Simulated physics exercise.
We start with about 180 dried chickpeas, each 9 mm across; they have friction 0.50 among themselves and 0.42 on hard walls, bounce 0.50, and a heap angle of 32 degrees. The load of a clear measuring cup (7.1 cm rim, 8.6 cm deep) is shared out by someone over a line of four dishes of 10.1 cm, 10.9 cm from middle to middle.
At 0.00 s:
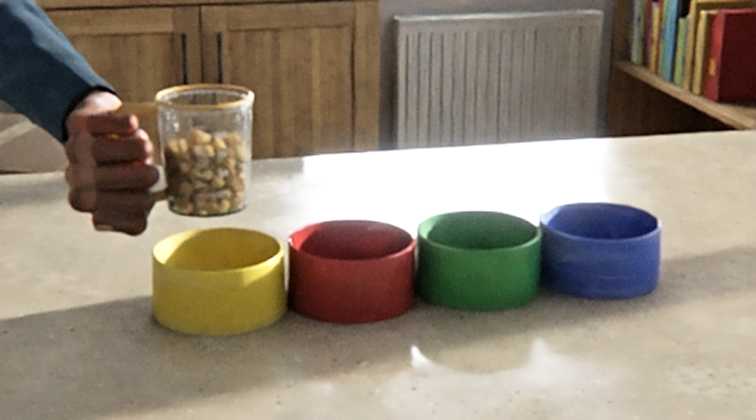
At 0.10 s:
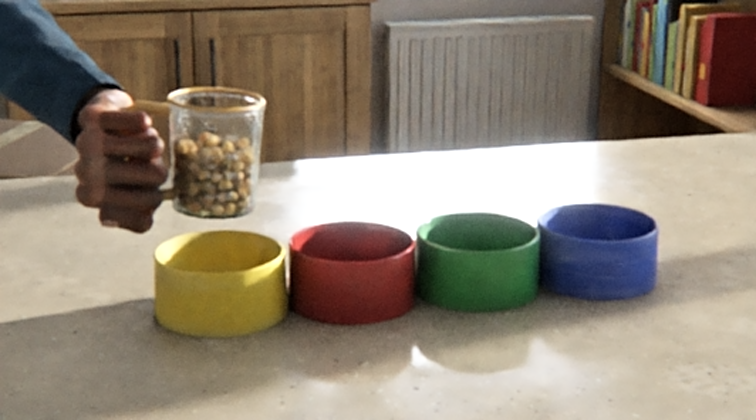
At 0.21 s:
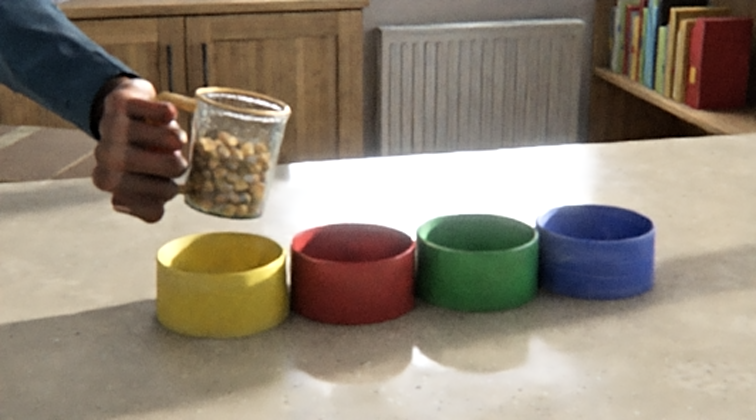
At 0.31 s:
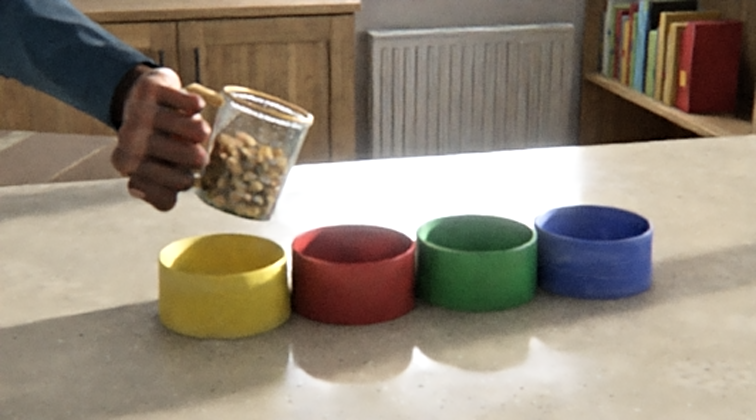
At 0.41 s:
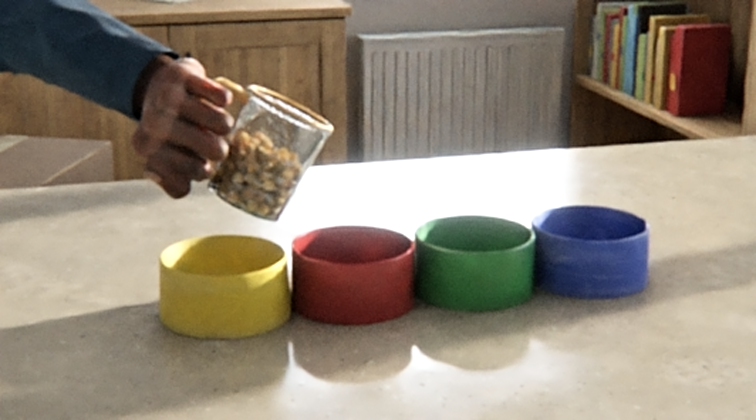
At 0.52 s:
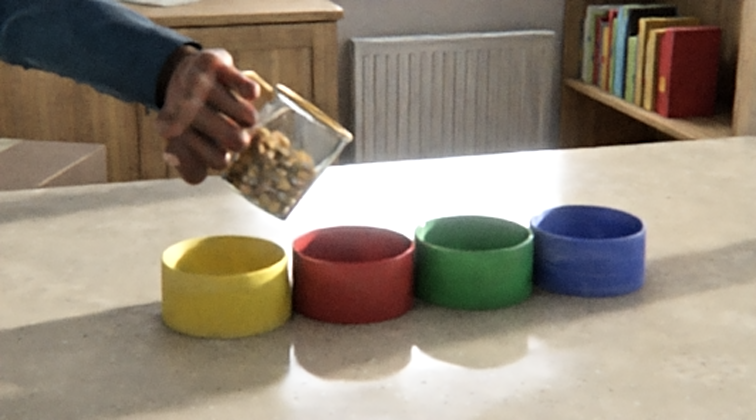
A hand in a dark blue sleeve holds a clear measuring cup of dried chickpeas by its handle, above a pale stone counter seen from slightly above. Four round dishes sit in a row from left to right, yellow, red, green and blue, before wooden cupboards, a radiator and a bookshelf. The cup moves right, tilting steadily rightward, while the camera shifts slightly.
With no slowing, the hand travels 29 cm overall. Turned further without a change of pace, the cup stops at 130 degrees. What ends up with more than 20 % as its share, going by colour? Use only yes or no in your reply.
Red dish: No; blue dish: No; green dish: Yes; yellow dish: No; counter: No.
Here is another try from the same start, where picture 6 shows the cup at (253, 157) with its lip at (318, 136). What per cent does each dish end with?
Red 70; blue 0; green 10; yellow 0.
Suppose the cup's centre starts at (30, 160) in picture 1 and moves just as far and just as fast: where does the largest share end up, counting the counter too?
Result - top receiver is red.
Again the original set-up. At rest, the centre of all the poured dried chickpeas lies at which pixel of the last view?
(487, 268) or so.
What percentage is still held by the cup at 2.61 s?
Close to 0 per cent of the load, I'd guess.
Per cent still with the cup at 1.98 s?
Near 0 per cent of the load.
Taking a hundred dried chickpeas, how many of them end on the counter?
The answer is roughly 0 per cent.
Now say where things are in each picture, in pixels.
In the first frame, cup at (206, 151), tilt 0 degrees, lip at (250, 95), moved 0.0 cm; middle of the pieces at (205, 171); yellow dish at (218, 250); red dish at (351, 240); green dish at (478, 230); blue dish at (600, 221).
In the second frame, cup at (215, 154), tilt 4 degrees, lip at (262, 100), moved 0.6 cm; middle of the pieces at (213, 173).
In the third frame, cup at (233, 155), tilt 12 degrees, lip at (286, 108), moved 1.8 cm; middle of the pieces at (228, 173).
In the fourth frame, cup at (251, 155), tilt 20 degrees, lip at (309, 117), moved 3.1 cm; middle of the pieces at (243, 173).
In the fifth frame, cup at (267, 156), tilt 28 degrees, lip at (329, 126), moved 4.4 cm; middle of the pieces at (257, 172).
In the sixth frame, cup at (284, 155), tilt 37 degrees, lip at (348, 135), moved 5.7 cm; middle of the pieces at (272, 170); yellow dish at (225, 255); red dish at (353, 244); green dish at (473, 233); blue dish at (587, 222). The cup turns about 80 degrees a second and travels 13 cm a second.
Then, at 1.39 s, tilt 107 degrees; cup holds 95 %, green 5 %.
After 1.98 s, tilt 130 degrees; cup holds 0 %, green 100 %.
After 2.61 s, tilt 130 degrees; cup holds 0 %, green 100 %.
In the end, at 2.9 s, red 0 %, blue 0 %, green 100 %, yellow 0 %, counter 0 %.
